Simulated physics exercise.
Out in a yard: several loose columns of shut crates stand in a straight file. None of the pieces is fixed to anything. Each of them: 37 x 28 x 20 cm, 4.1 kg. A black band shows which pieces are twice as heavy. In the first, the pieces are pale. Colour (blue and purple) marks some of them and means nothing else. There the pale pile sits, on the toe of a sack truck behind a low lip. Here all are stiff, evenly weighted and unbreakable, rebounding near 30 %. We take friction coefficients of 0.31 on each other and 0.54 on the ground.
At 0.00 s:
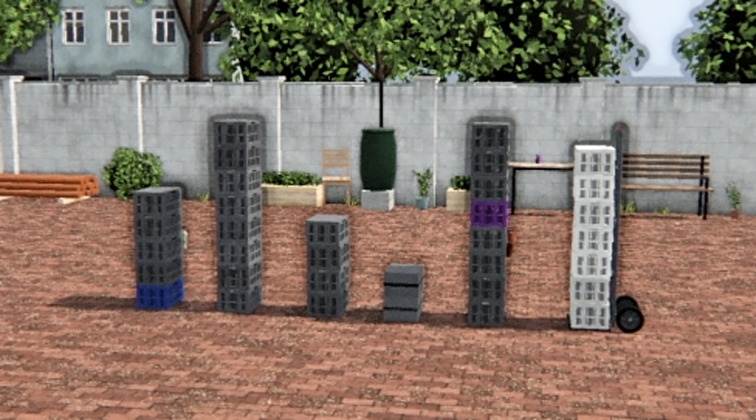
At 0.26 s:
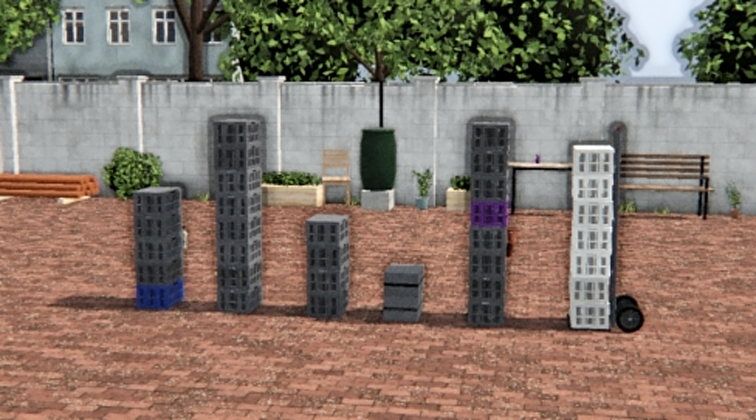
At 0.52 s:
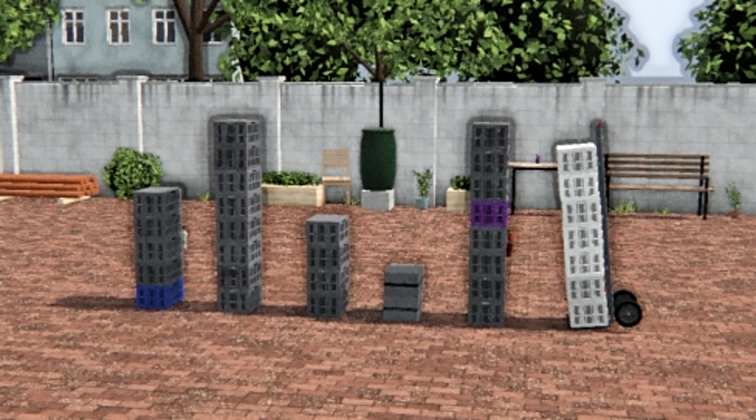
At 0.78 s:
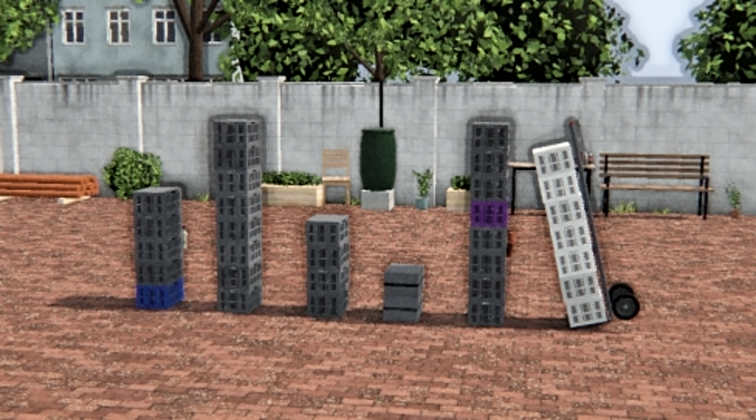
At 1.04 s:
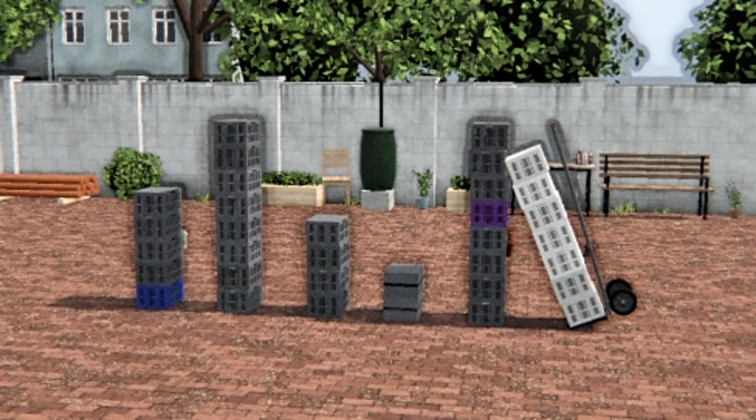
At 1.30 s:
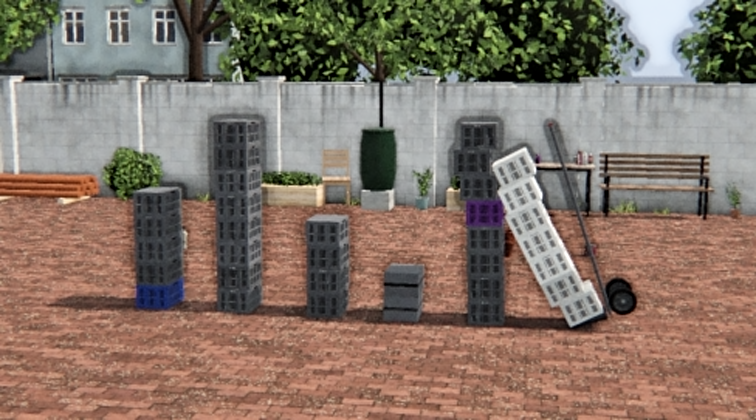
In a brick yard, a hand truck tilts left, leaning pale crates into a dark stack that shifts.
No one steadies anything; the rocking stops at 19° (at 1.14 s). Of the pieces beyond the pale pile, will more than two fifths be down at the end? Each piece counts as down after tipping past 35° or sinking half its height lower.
Yes.
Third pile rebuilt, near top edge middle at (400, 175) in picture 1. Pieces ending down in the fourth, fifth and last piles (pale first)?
Down by pile: Fourth 4, fifth 8, last 5.
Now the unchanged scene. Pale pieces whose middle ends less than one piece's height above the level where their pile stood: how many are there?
2 pieces, pale ones.
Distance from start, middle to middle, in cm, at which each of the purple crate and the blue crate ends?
Distances: Purple 140, blue 0 (cm).
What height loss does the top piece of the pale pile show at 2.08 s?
I'd put it at close to 50 cm below where it started.
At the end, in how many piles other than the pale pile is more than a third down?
All told, the figure is 5.
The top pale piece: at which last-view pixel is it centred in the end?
Resting point in the last picture: Around (387, 266).
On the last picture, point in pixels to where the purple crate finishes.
Near (343, 272).
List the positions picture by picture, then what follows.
In the first frame (we follow the side turned to the camera), truck frame (620, 170) 0° forward; purple crate (489, 214); blue crate (152, 297); no other piece has moved.
Truck frame (618, 170) 1° forward; purple crate (489, 214), in the second frame.
Truck frame (602, 166) 6° forward, top of the pale pile leaning 6°; purple crate (489, 214); no other piece has moved, in the third frame.
Truck frame (580, 164) 13° forward, top of the pale pile leaning 14°; purple crate (489, 214); no other piece has moved, in the fourth frame.
Truck frame (564, 164) 18° forward, top of the pale pile leaning 23°; purple crate (489, 214); one has shifted, in the fifth frame.
Truck frame (563, 164) 19° forward, top of the pale pile leaning 27°; purple crate (484, 213) displaced 36 mm; blue crate (152, 297); 5 stirred so far, in the sixth frame.
Around 2.08 s, 7 of the pale pile down; 8 of the 27 other crates down; purple crate tipped 36°, 15 cm lower.
Around 3.26 s, 7 of the pale pile down; 17 of the 27 other crates down; purple crate on its side; blue crate tipped 4°.
Finally (5.5 s), 7 of the pale pile down; 21 of the 27 other crates down; purple crate on its side; blue crate displaced 39 mm. That is 78 per cent. Seen by the last camera, middles, purple crate near (343, 272), blue crate near (156, 292).
